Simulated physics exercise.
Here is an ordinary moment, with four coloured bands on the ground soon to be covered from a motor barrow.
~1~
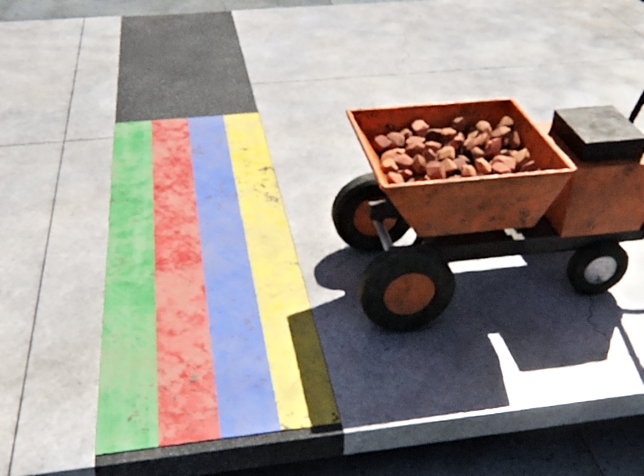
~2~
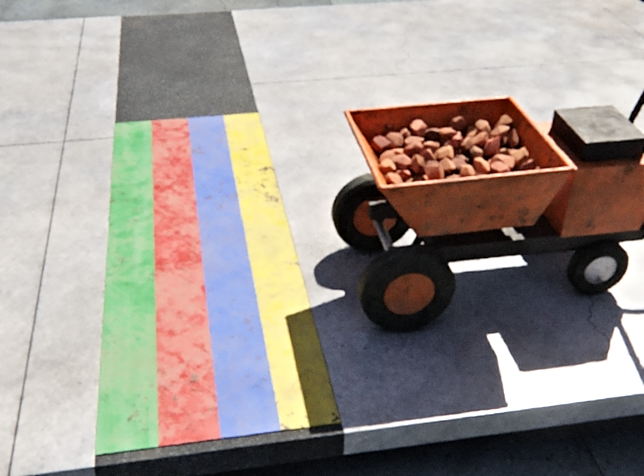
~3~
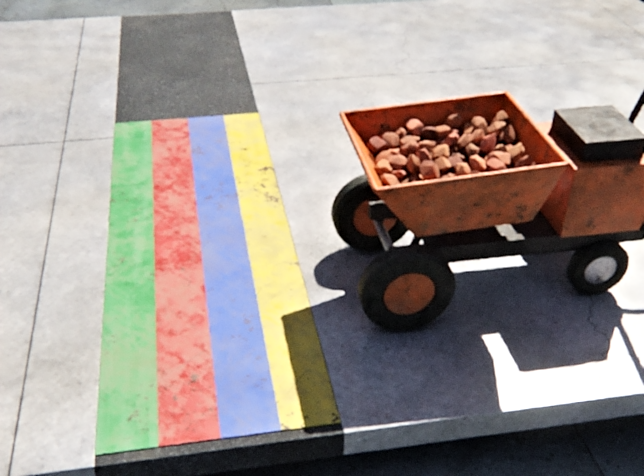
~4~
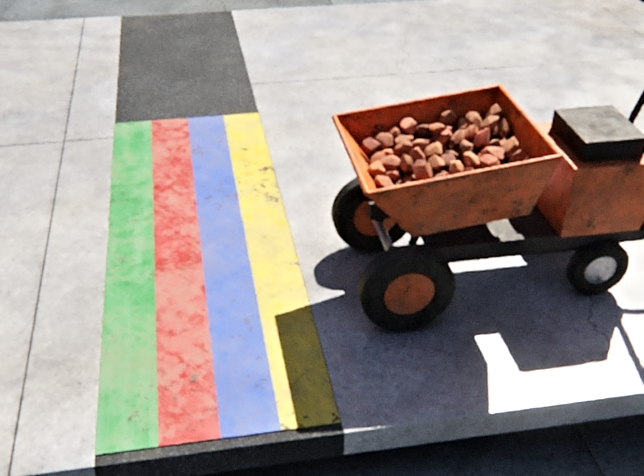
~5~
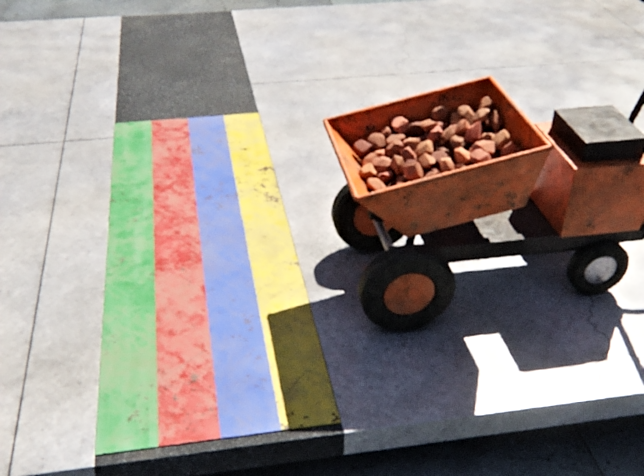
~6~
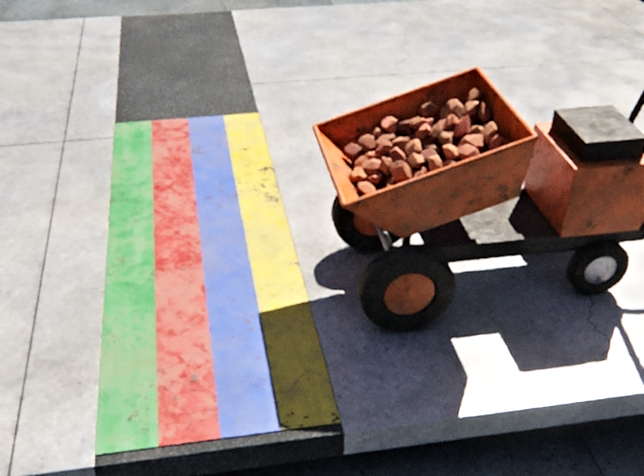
At the start, an orange skip heaped with reddish lumps of rubble sits level on a small wheeled barrow, right of green, red, blue and yellow strips. The skip then tilts gradually, its left lip lowering and its right side lifting, until it is clearly tipped leftward while the wheels stay put.
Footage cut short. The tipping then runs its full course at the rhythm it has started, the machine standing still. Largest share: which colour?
Colour: Blue.
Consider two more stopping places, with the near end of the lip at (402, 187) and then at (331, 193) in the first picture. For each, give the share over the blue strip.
40 and 20 in a hundred, in that order.
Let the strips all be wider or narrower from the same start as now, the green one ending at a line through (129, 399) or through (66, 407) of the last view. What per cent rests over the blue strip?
Shares in turn: 30 %; 40 %.
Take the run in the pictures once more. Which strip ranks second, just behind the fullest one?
The next spot goes to that red strip.
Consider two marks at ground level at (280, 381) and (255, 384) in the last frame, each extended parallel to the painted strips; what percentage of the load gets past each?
First 80 in a hundred, second 70 in a hundred.
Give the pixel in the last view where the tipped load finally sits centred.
About (218, 299).
Just after the last frame, skip tipped steeply; every one in the skip.
A moment on, skip tipped right over; the larger part in the skip; just a few over the yellow strip; about a tenth over the blue strip; just a few falling.
Further on, skip tipped right over; roughly a quarter in the skip; about a tenth over the yellow strip; roughly a third over the blue strip; roughly a quarter over the red strip; about a tenth over the green strip; just a few off the paint.
When it is over, skip tipped right over; about a tenth in the skip; about a tenth over the yellow strip; roughly a third over the blue strip; roughly a quarter over the red strip; about a tenth over the green strip; about a tenth off the paint.
